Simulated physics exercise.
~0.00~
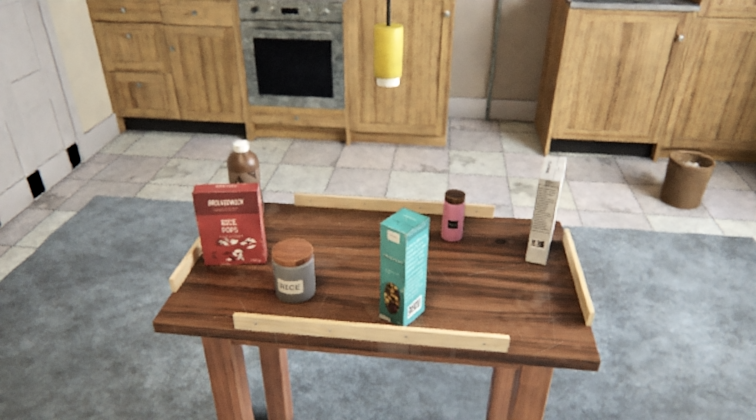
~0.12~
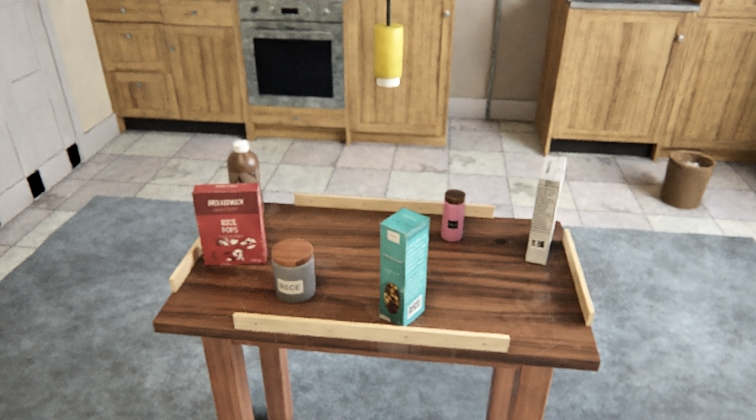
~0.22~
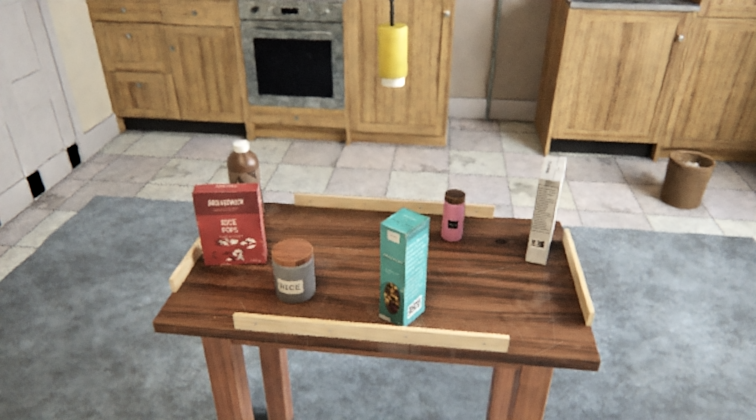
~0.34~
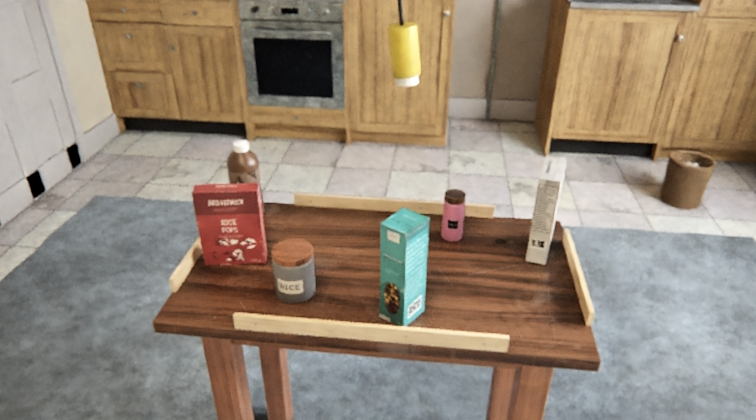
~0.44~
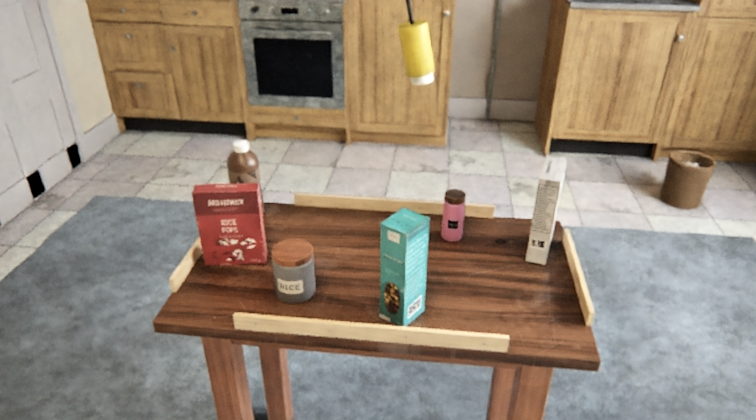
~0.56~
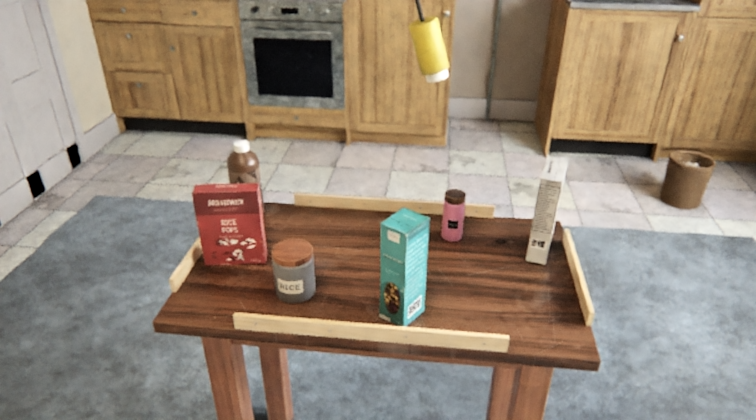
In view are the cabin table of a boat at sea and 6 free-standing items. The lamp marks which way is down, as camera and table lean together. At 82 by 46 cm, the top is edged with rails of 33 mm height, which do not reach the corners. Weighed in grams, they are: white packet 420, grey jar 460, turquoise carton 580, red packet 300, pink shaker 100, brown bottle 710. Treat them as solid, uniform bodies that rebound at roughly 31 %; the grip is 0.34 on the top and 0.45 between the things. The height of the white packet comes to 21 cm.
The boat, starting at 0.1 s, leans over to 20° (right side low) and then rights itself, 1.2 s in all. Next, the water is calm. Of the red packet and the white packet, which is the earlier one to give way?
It is the latter of the two.
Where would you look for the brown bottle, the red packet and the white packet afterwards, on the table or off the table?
Observed: Brown bottle remains in bounds; red packet remains in bounds; white packet exits its support.
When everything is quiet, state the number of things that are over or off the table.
Total: 2.
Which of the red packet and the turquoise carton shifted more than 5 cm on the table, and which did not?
Red packet: Remains in place. Turquoise carton: Is displaced.
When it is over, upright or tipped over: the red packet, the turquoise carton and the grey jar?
Outcome noted - the red packet survives without falling, the turquoise carton ends up fallen, the grey jar survives without falling.
By 1.06 s, floor tilted 7°, right side down; white packet now off the table; turquoise carton rocked 24° off its seat.
By 1.26 s, boat level; turquoise carton on its side.
When it is over (1.9 s), off the table, white packet; lying over on the table, turquoise carton; the other 4 within 5 cm of the start. End places, in pixels of the last picture, red packet near (235, 225). Red packet was never lost; white packet went at 0.84 s.
